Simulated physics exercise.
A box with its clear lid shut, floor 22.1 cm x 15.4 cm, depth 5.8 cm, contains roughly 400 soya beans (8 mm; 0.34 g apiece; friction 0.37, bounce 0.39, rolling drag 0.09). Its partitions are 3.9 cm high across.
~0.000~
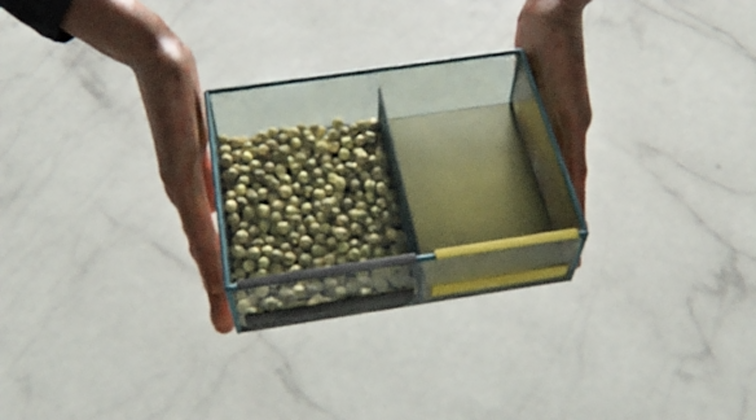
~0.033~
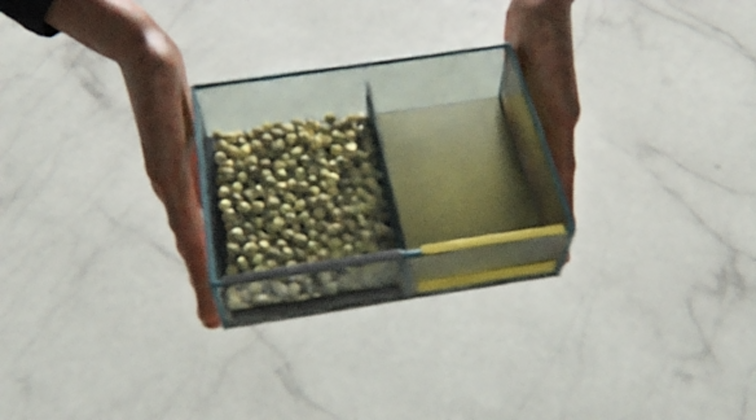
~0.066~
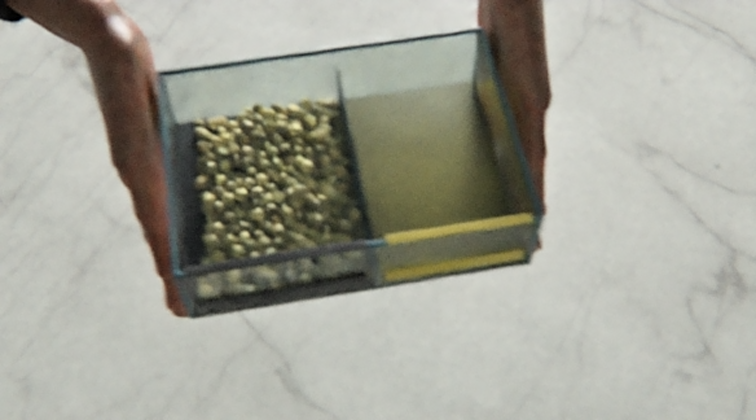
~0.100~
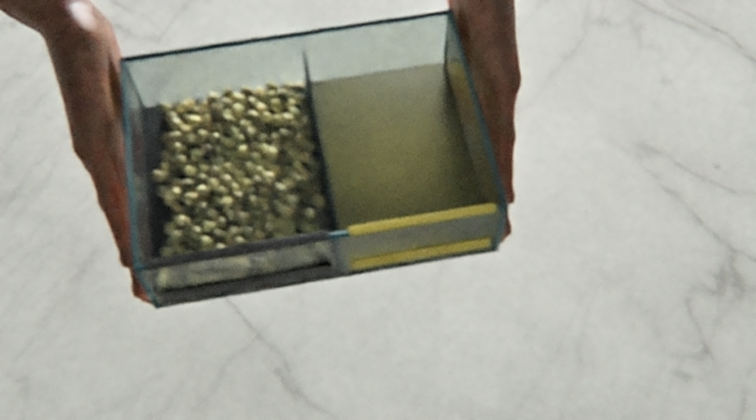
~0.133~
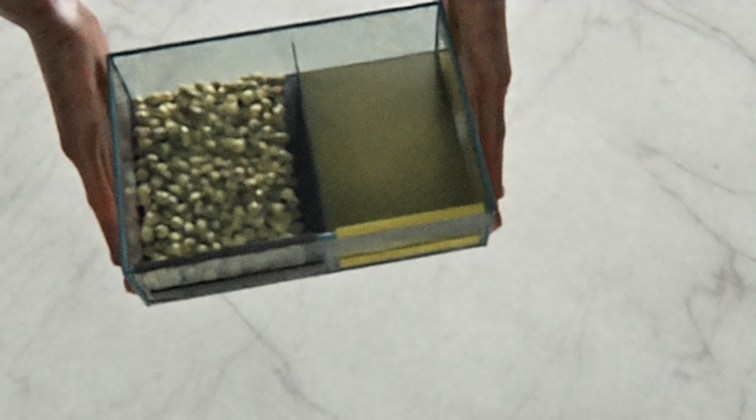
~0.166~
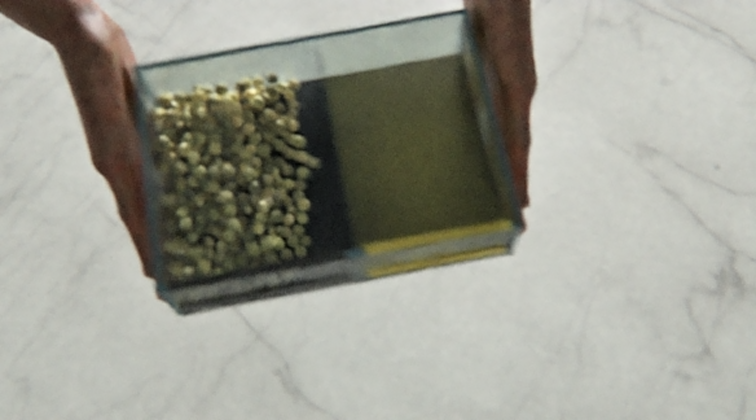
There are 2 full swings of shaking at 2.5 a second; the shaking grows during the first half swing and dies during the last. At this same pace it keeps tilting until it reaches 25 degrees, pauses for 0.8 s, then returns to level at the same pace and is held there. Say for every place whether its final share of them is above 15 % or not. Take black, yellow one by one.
In order: The black compartment gets a big enough share; the yellow compartment gets too small a share.
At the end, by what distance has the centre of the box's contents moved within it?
About 4.0 cm.
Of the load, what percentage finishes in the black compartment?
Estimate: Close to 95 in a hundred.
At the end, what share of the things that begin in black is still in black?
About 90 %.
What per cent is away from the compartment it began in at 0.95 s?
Displaced share at the given time: Approx. 5 %.
Then, at 0.60 s, tilt 25 degrees; black 95 %, yellow 5 %; middle of all pieces near (275, 208).
After 0.95 s, tilt 25 degrees; black 95 %, yellow 5 %; middle of all pieces near (302, 261).
After 1.28 s, tilt 13 degrees; black 95 %, yellow 5 %; middle of all pieces near (300, 263).
After 1.60 s, tilt 0 degrees; black 95 %, yellow 5 %; middle of all pieces near (298, 259).
By 2.1 s all is still; black 95 %, yellow 5 %.
